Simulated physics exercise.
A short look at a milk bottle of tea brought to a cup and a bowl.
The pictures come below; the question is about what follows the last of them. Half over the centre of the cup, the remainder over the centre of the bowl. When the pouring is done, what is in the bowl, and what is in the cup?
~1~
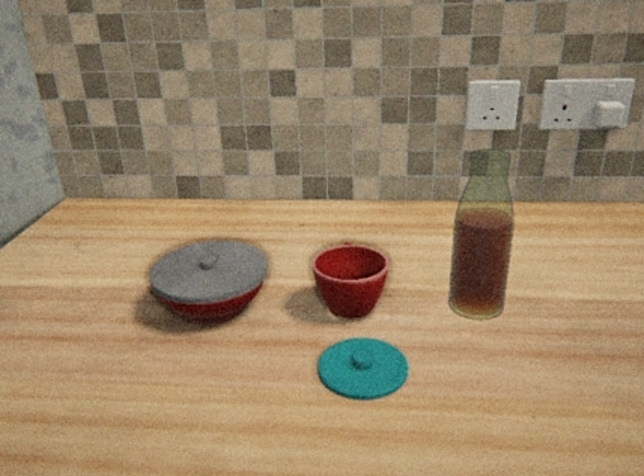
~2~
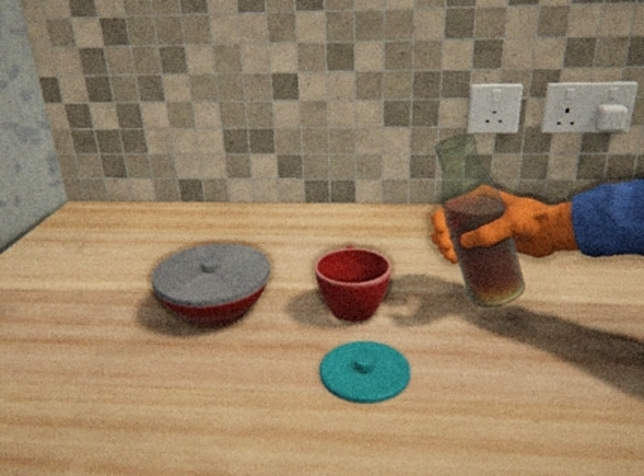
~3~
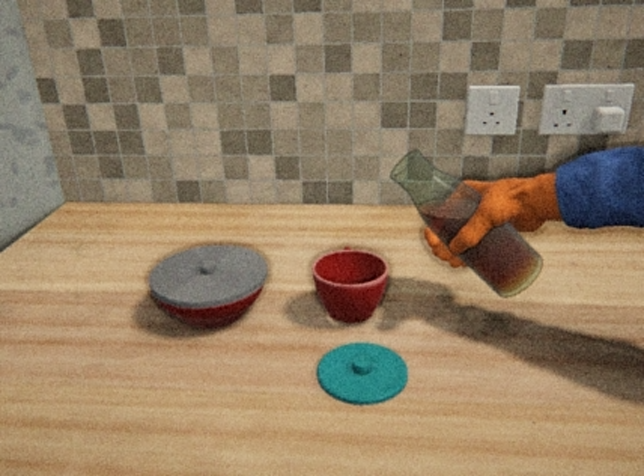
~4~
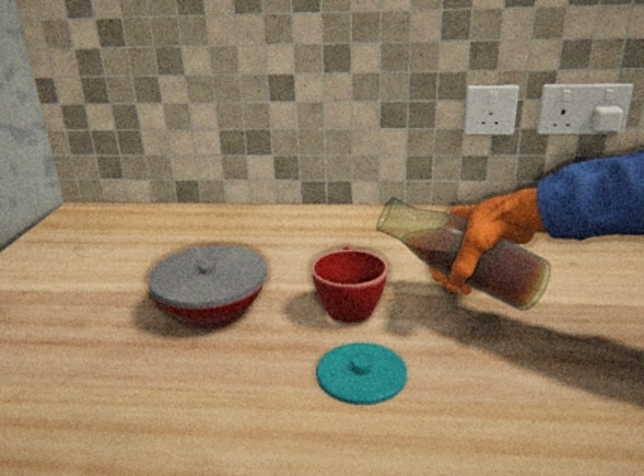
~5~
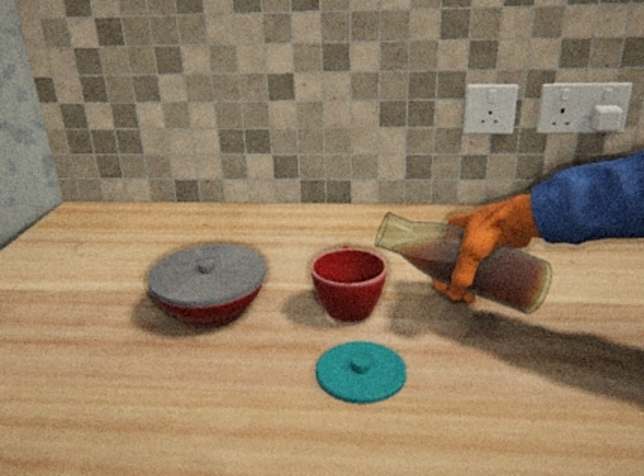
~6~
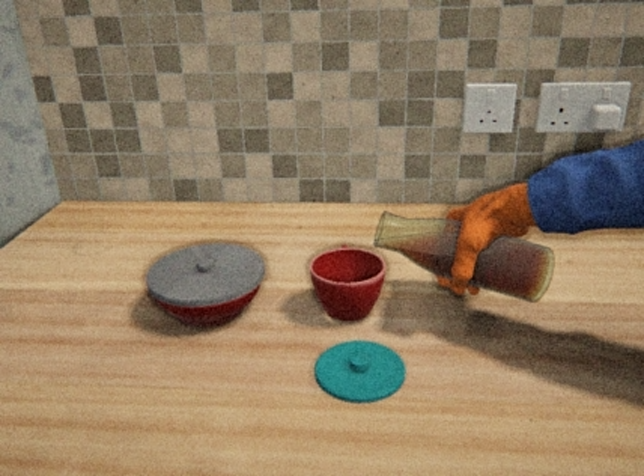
The bowl will end up with nothing, the cup will end up with some.
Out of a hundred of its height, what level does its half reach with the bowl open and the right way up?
Estimated level: 50 % of height.
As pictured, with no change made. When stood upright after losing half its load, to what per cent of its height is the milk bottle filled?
I'd put it near 30 percent.
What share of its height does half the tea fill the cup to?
My estimate is 75 percent.
Shortly, the tea goes into the cup.
Then, it hits the lid of the bowl and runs off.
At the finish, the cup has its share inside; the bowl is empty, in a puddle.
